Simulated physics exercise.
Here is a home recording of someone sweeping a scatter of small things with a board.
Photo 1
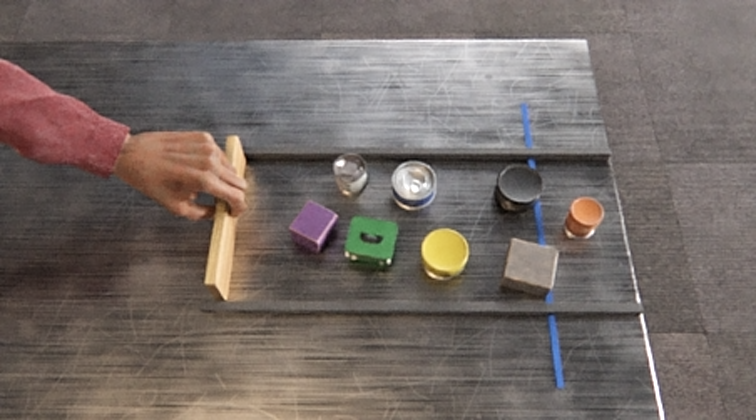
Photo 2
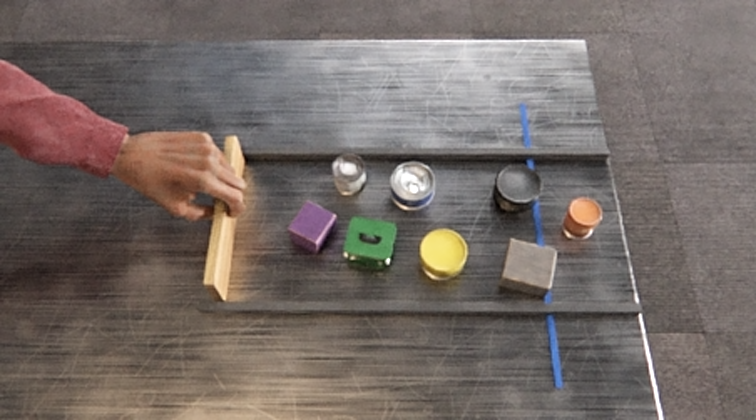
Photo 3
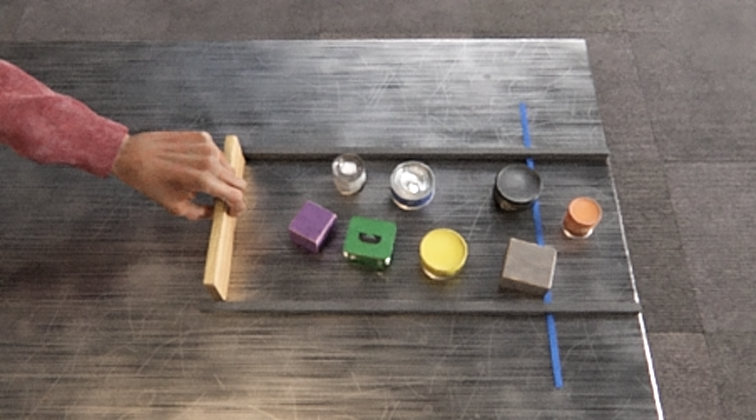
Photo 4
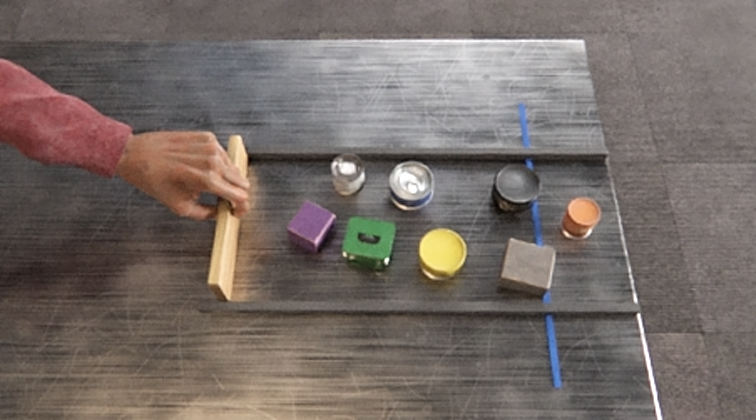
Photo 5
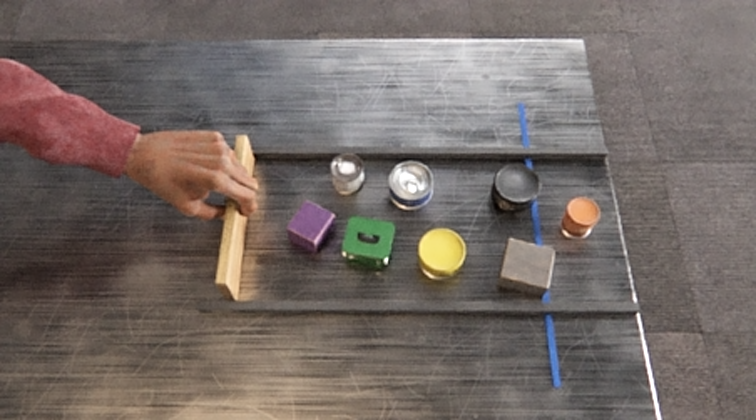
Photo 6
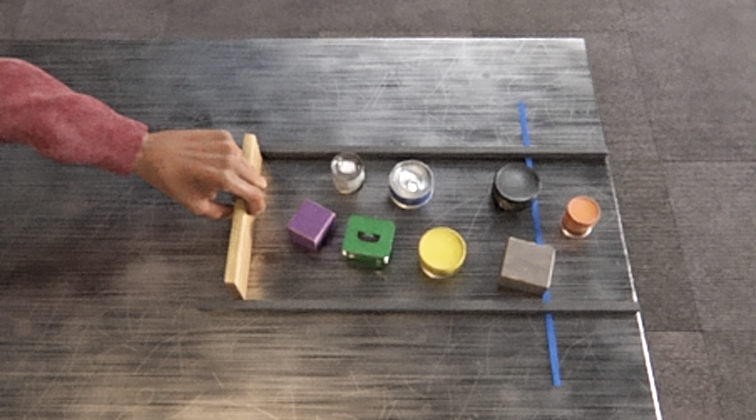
The footage shows a hand holding a wooden board upright at the left of a scatter of small blocks, tins and tubs between two dark strips, then sliding it slightly right while the objects stay essentially still.
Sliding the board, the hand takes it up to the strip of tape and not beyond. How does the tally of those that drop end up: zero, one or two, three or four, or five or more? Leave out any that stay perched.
Most likely a single one or a pair will drop off.
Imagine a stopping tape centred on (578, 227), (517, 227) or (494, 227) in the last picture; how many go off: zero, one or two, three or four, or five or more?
Three or four; not one; none.
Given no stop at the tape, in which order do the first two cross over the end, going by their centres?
The black tub gets there first, followed by the grey block.
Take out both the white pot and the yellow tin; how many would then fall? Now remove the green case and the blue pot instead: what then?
Falls come to 0 the first time and 0 the other time.
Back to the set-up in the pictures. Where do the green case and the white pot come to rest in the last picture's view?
Green case at about (560, 237), white pot at about (548, 165).
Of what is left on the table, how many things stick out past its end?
That adds up to 1.
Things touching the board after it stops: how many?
I count 4 of them.
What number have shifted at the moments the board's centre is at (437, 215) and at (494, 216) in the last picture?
Up to then 7, and up to the other point 7.
Soon after, none off yet; orange tin at rest near (580, 217); grey block at rest near (526, 266); black tub at rest near (516, 187).
Then, none off yet; orange tin at rest near (580, 217); grey block moved about its own width near (569, 275); black tub moved a little near (540, 185).
At rest, the number that fall off is one or two; fallen, black tub.
